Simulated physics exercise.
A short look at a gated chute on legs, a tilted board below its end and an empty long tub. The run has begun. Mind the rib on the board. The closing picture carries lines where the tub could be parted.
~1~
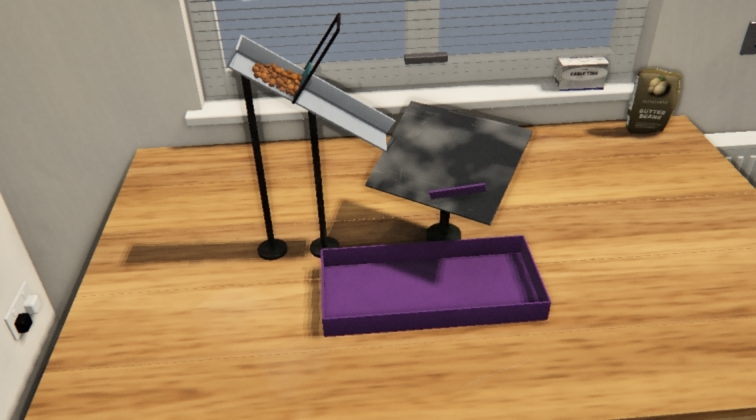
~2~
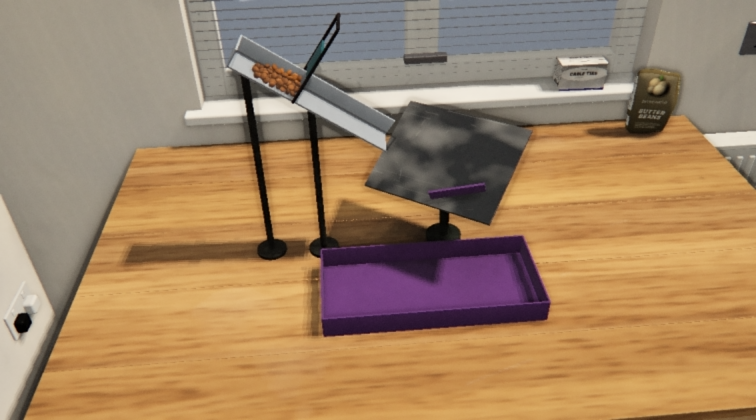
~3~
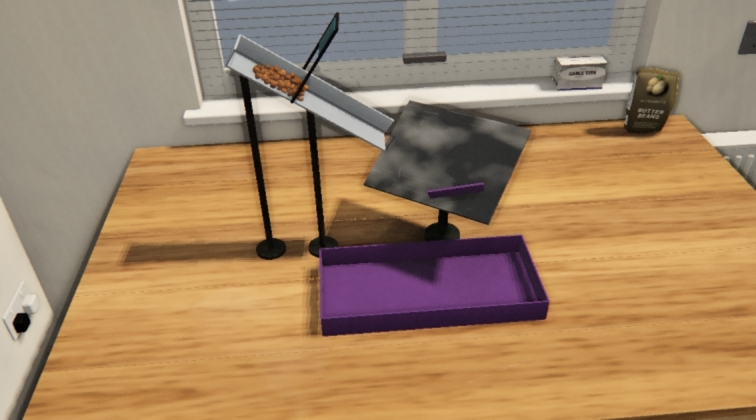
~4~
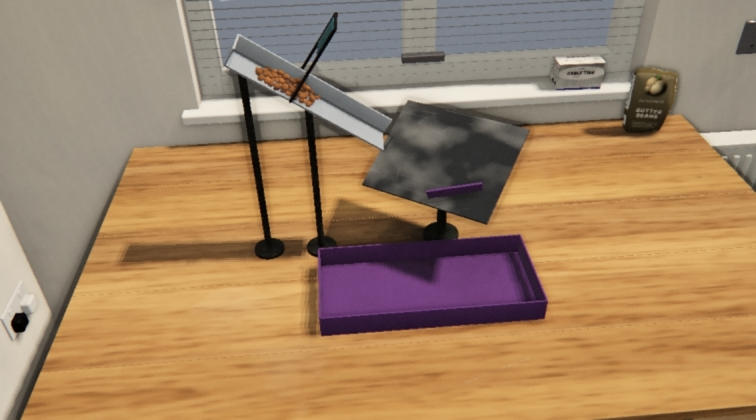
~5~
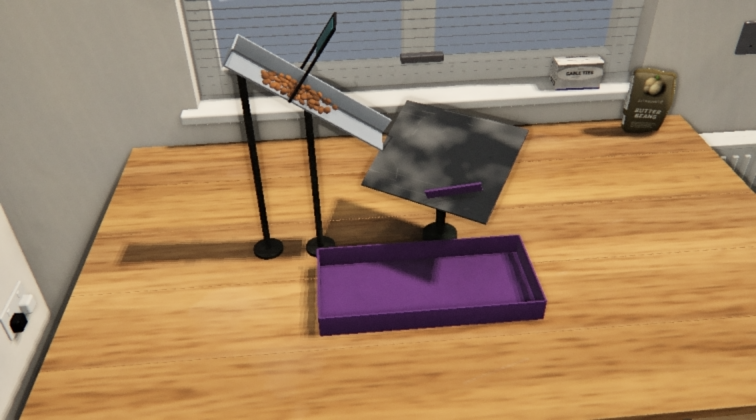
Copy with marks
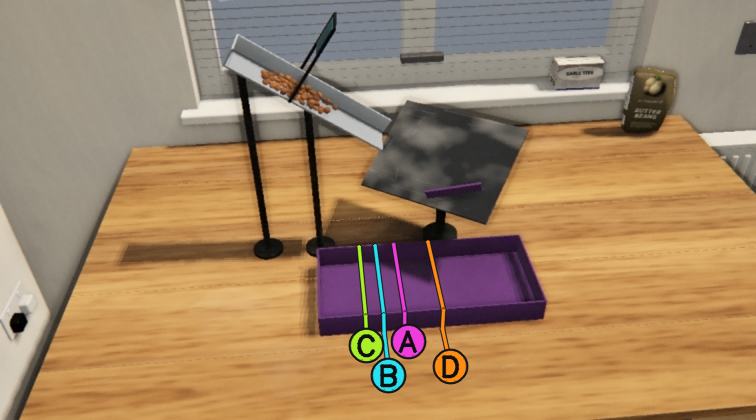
At the start, small brown pieces sit bunched behind a gate near the top of a sloping chute on legs, with a tilted dark board and an empty purple tub below. The gate lifts slightly, and the pieces slide a short way down the chute, spreading out beneath it.
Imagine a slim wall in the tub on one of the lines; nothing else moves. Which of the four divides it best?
Line A.
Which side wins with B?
Right.
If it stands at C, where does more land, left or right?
More lands on the right.
On the marked copy, line A crosses the front rim at (404, 312); line B crosses the front rim at (383, 313); line C crosses the front rim at (365, 315); line D crosses the front rim at (443, 309).
Choosing A, of what is caught, about half on the left of the divider, about half on the right.
Choosing B, of what is caught, none on the left of the divider, all on the right.
Choosing C, of what is caught, none on the left of the divider, all on the right.
Choosing D, of what is caught, nearly all on the left of the divider, a stray few on the right.
